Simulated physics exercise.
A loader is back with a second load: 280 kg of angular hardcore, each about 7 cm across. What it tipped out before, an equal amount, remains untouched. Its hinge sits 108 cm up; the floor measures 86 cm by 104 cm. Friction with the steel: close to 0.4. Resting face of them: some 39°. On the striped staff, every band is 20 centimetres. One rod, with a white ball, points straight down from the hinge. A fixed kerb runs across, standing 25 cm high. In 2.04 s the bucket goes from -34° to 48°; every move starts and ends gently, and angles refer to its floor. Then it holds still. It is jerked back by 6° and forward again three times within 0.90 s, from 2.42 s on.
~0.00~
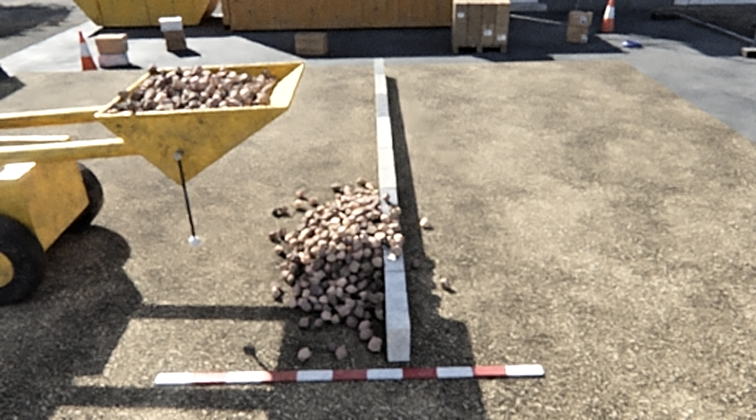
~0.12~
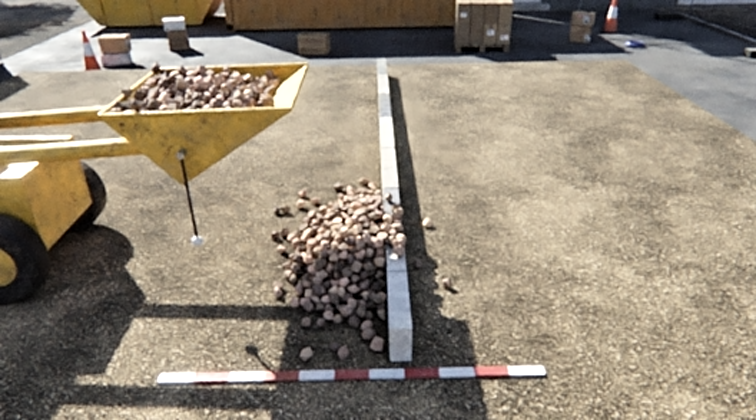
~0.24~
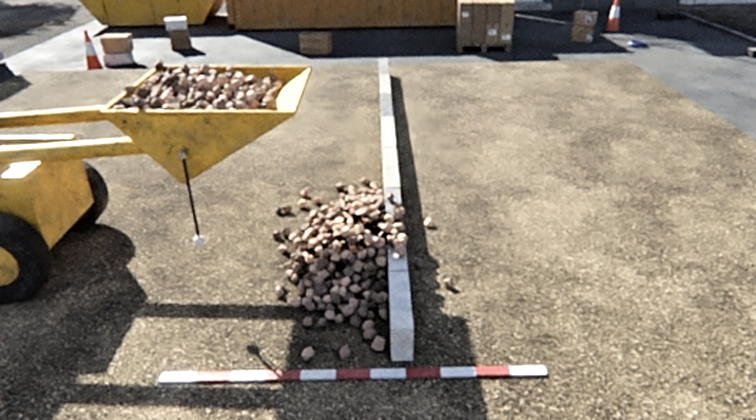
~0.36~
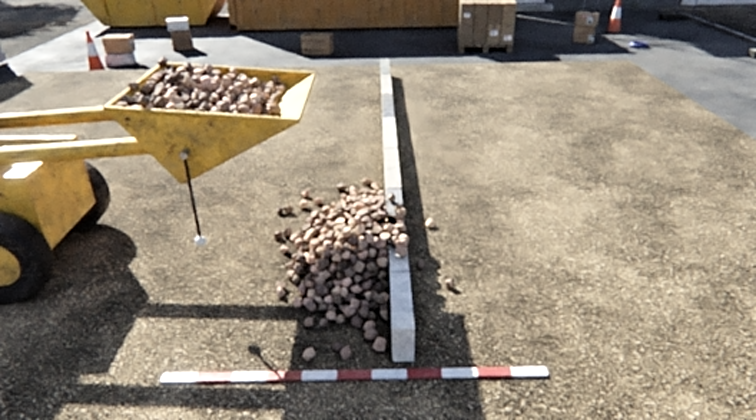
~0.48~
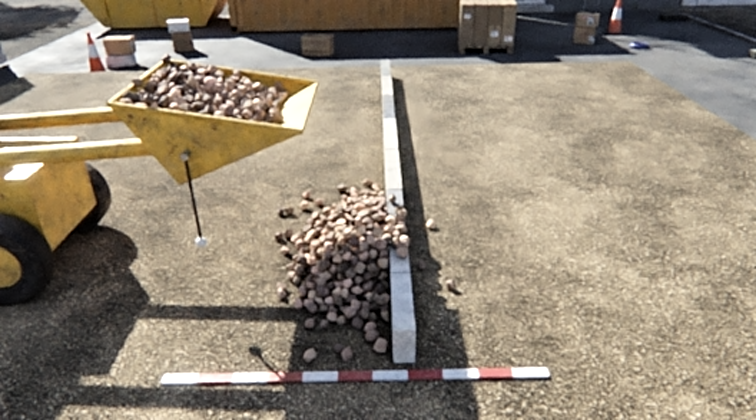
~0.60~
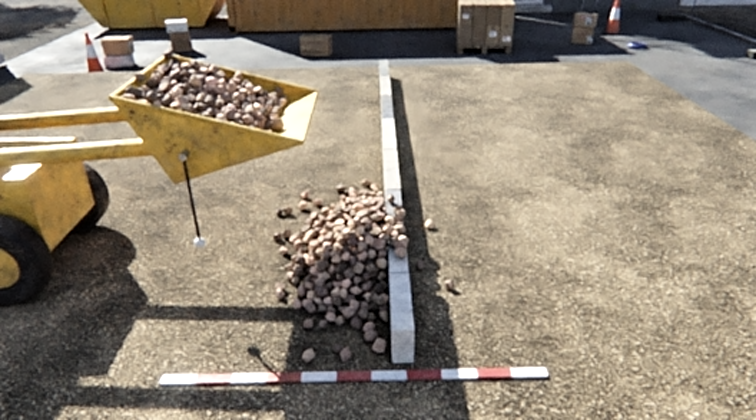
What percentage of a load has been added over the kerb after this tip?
0 %.
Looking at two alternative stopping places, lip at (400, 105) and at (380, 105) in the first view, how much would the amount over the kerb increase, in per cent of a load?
First place: Roughly 60 %; second place: Roughly 25 %.
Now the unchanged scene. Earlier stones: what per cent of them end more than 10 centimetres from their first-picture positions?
About 0 per cent.
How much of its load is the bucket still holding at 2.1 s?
About 10 per cent is held.
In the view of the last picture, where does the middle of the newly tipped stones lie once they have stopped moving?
I'd put their centre close to (302, 241).
After 1.5 s the floor is at 35°; in per cent of one load, 100 in the bucket, 100 on this side of the kerb, 1 over the kerb; the foremost stones are at (413, 239).
After 2.1 s the floor is at 48°; in per cent of one load, 10 in the bucket, 189 on this side of the kerb, 1 over the kerb; the foremost stones are at (413, 239).
After 3.8 s the floor is at 48°; in per cent of one load, 0 in the bucket, 199 on this side of the kerb, 1 over the kerb; the foremost stones are at (413, 239).
After 6.3 s the floor is at 48°; in per cent of one load, 0 in the bucket, 199 on this side of the kerb, 1 over the kerb; the foremost stones are at (413, 239). Net gain over the kerb, 0.
